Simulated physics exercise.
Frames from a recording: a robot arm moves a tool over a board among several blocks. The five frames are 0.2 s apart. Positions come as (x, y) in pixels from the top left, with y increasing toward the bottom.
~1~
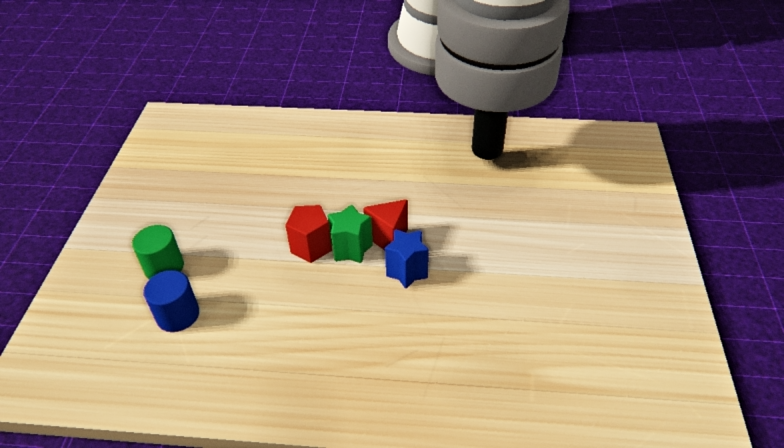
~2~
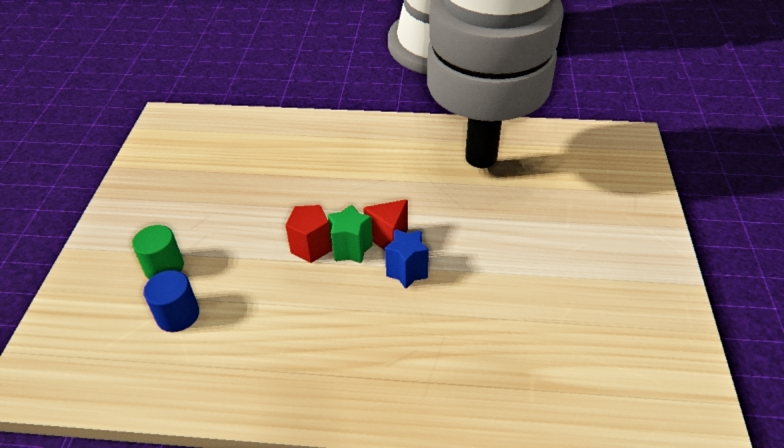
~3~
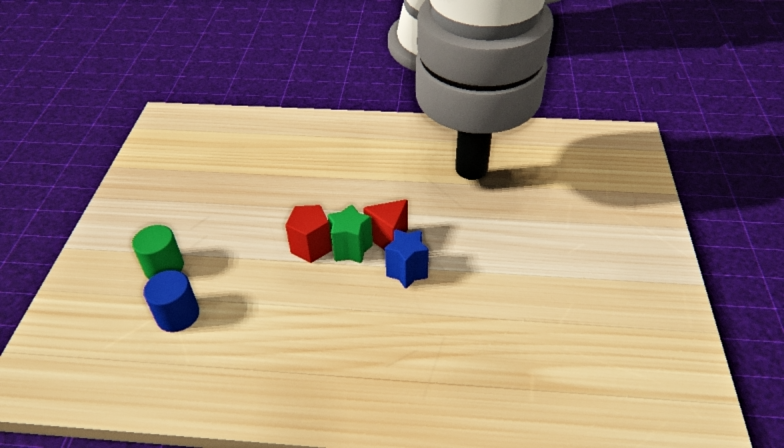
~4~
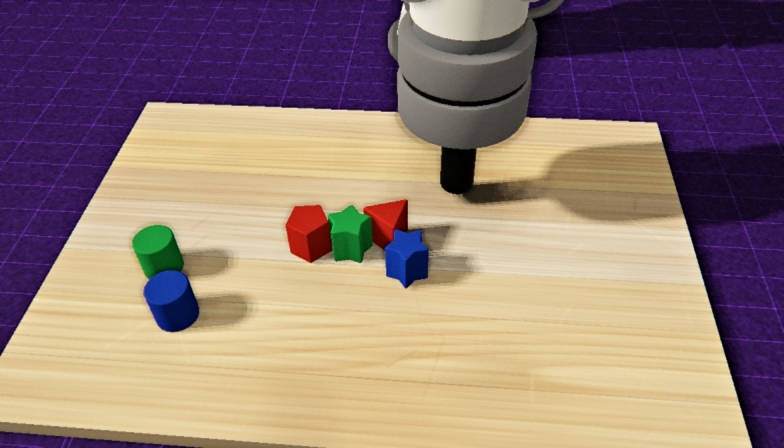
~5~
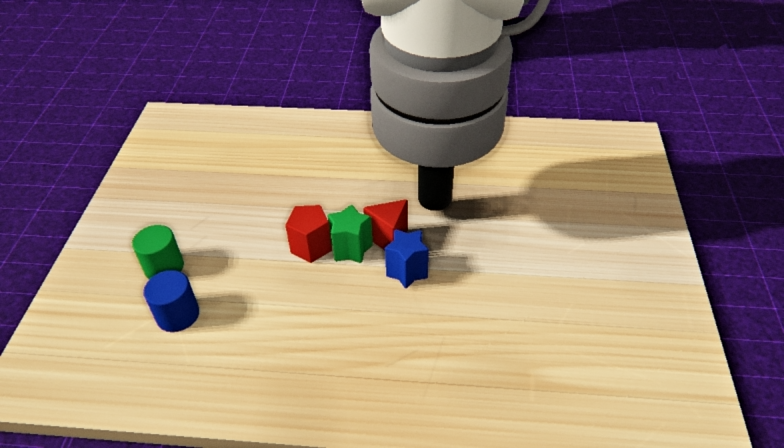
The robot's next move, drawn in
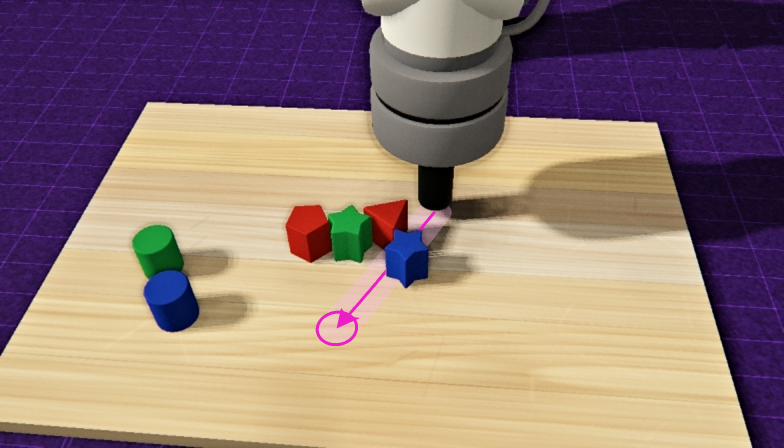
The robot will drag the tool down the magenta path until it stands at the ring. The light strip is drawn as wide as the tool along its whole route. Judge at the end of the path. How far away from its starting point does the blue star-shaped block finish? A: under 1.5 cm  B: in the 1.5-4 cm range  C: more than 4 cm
My answer is option B.
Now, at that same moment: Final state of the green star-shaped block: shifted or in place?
That one moves away.
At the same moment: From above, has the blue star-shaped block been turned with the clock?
No.
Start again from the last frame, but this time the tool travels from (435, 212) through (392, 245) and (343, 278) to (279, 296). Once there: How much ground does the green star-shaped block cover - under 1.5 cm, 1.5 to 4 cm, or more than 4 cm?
More than 4 cm.
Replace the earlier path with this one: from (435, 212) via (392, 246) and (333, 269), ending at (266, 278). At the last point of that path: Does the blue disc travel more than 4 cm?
Final answer: No.
Path on the board, in a line from (435, 212) to (337, 328).
What follows on the original path. One third of the way, tool (405, 237); red pentagon (300, 219); green star-shaped block (338, 223); red triangle (372, 215).
Two thirds of the way, tool (373, 275); red pentagon (299, 219); green star-shaped block (336, 224), turned 10° clockwise; red triangle (369, 215); blue star-shaped block (402, 272), turned 60° anticlockwise.
At the end, tool (336, 317); red pentagon (299, 219); green star-shaped block (336, 224), turned 10° clockwise; red triangle (369, 215); blue star-shaped block (401, 273), turned 75° anticlockwise.
